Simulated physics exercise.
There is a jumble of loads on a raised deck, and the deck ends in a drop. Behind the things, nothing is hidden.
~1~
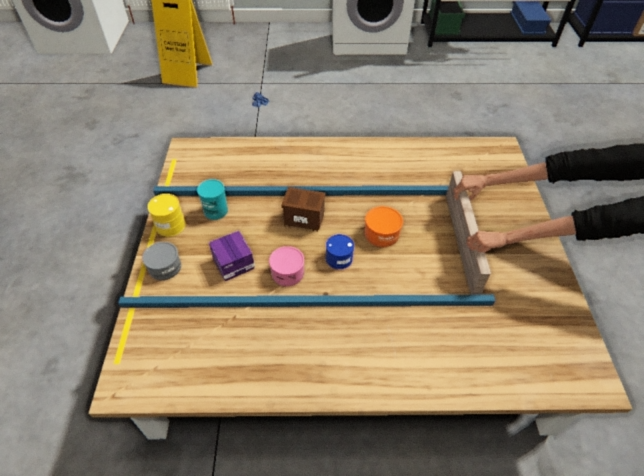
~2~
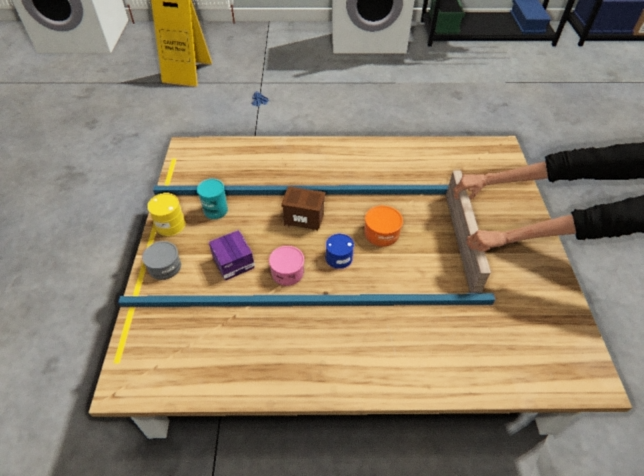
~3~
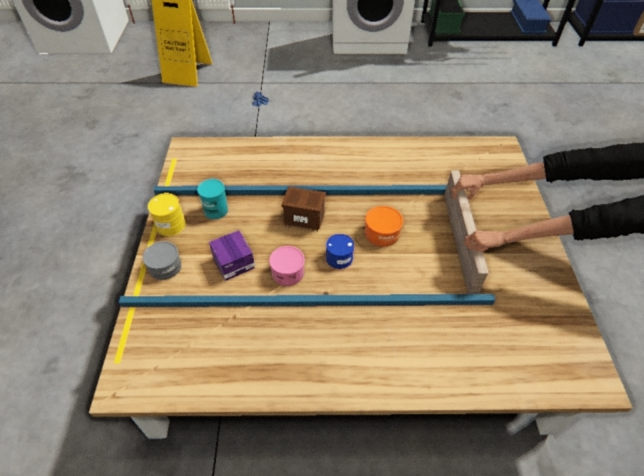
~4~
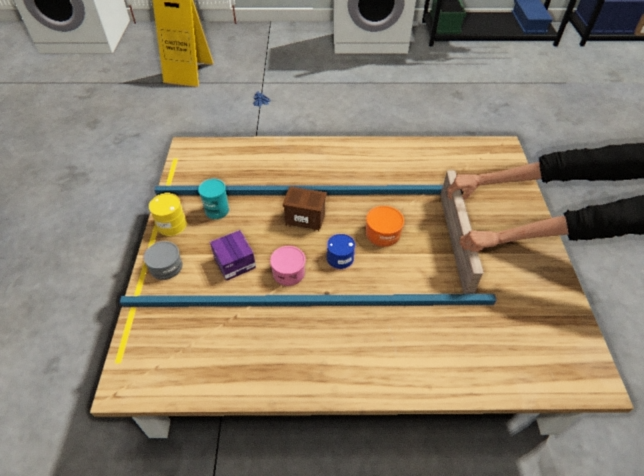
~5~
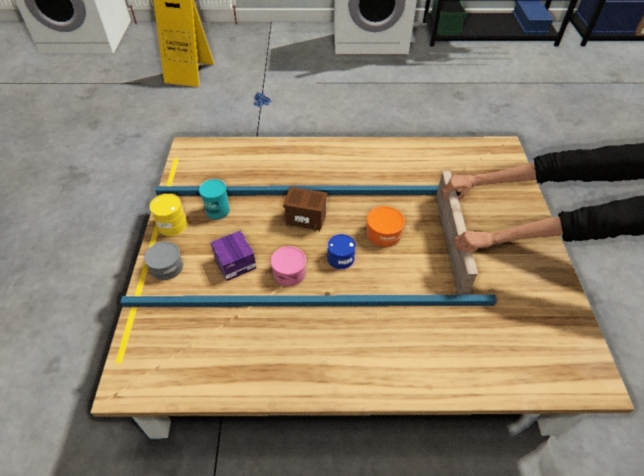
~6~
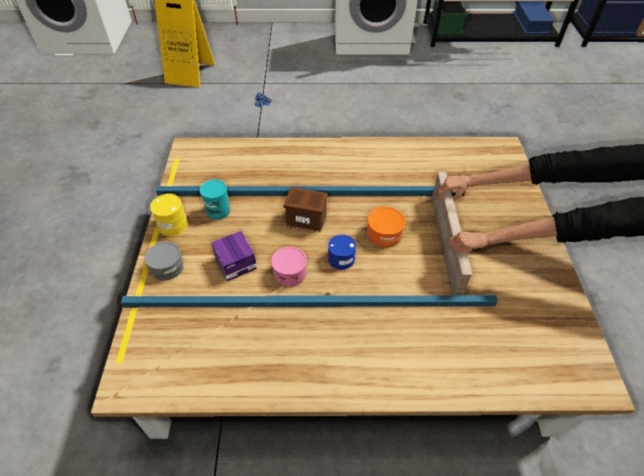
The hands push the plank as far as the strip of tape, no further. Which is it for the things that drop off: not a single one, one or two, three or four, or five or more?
It is five or more.
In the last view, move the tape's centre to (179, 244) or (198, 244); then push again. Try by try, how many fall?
Counts per try: 4; 1.
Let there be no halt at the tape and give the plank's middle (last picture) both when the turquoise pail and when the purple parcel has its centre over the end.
The middle is at (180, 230) when it's the turquoise pail, and at (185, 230) when it's the purple parcel.
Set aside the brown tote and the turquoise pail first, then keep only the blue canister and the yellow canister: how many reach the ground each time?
Counts - first: 6; second: 6.
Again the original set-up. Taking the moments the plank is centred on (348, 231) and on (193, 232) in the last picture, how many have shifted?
The count is 3 at the first point and 8 at the second.
Soon after, none off yet; yellow canister at rest near (170, 215); grey pail at rest near (165, 261); turquoise pail at rest near (216, 200).
After that, none off yet; yellow canister displaced a little near (158, 220); grey pail displaced about its own width near (123, 262); turquoise pail displaced well along near (173, 200).
In the end, the number that fall off is five or more; gone, orange pail, blue canister, brown tote, pink pail, purple parcel, turquoise pail, grey pail and yellow canister.
